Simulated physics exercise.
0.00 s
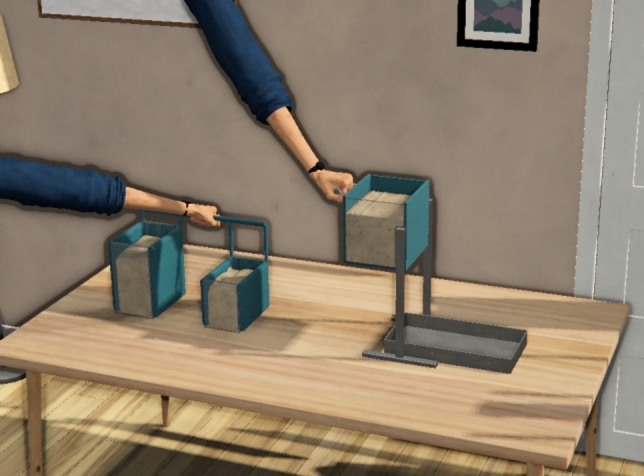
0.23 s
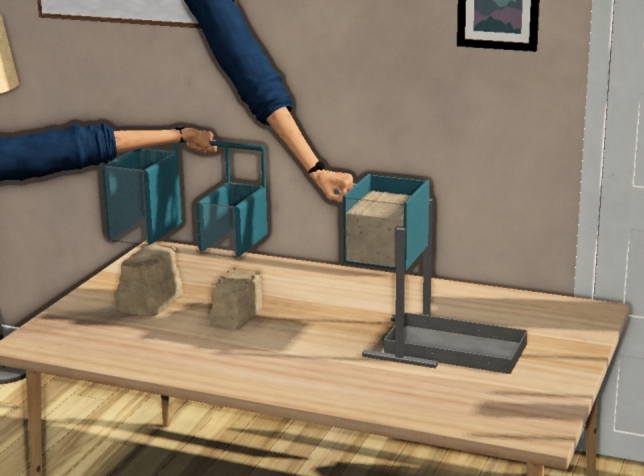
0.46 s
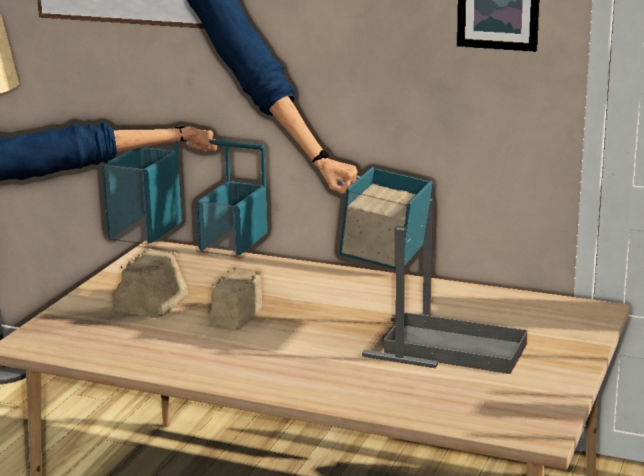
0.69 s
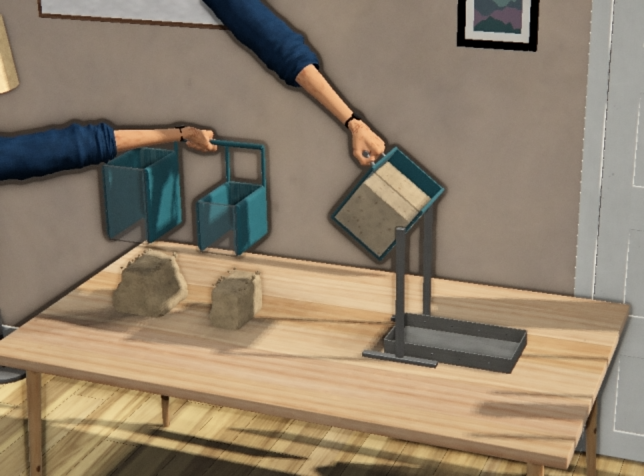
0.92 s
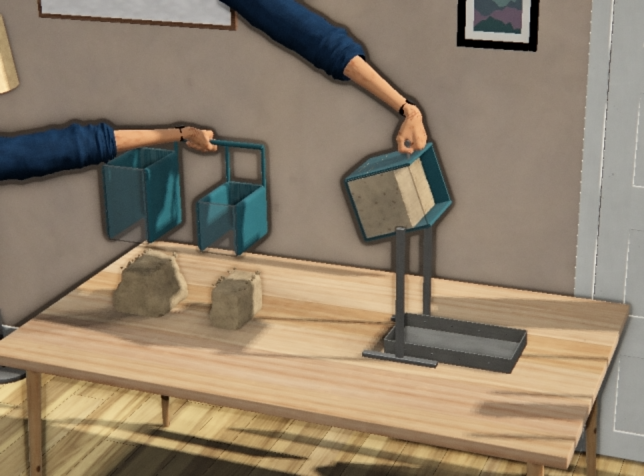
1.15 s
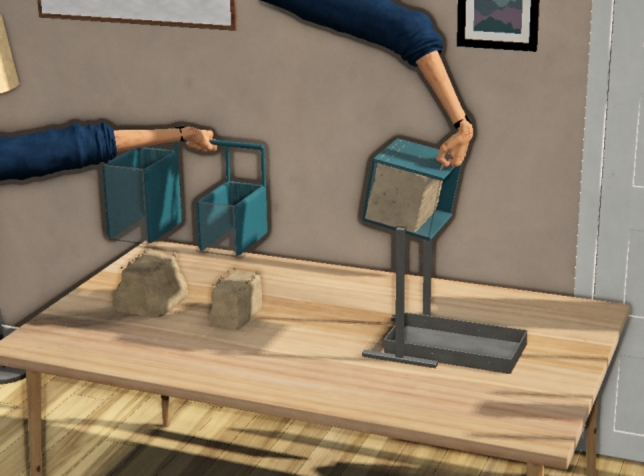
On a wooden table, one hand lifts two teal open moulds off grayish-brown blocks, which slump slightly, the left one more; another hand then turns a raised teal tub of similar material clockwise past its side above a gray tray.
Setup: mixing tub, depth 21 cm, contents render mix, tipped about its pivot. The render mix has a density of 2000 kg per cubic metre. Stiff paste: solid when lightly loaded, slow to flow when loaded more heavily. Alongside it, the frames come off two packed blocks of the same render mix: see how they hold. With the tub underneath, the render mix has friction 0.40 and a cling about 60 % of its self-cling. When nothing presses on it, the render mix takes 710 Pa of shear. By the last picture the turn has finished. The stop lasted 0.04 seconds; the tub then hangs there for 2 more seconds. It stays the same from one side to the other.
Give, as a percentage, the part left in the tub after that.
I would say roughly 42 per cent is left.
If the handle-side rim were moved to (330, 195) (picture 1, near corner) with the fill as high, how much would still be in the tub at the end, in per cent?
About 40 % stays in the tub.
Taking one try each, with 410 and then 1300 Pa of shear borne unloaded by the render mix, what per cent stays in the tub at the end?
Respectively 45 % and 100 %.
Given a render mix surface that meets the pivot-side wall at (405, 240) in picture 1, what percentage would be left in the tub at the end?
Then about 60 %.
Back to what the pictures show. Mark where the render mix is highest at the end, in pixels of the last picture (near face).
Around (394, 198).
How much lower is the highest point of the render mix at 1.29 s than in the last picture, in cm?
I reckon it's close to 2 cm.
After 1.29 s, the tub is at 100 degrees and holds 100 %.
After 1.46 s, the tub is at 100 degrees and holds 77 %.
After 1.63 s, the tub is at 100 degrees and holds 59 %.
After 1.80 s, the tub is at 100 degrees and holds 50 %.
After 3.15 s, the tub is at 100 degrees and holds 42 %.
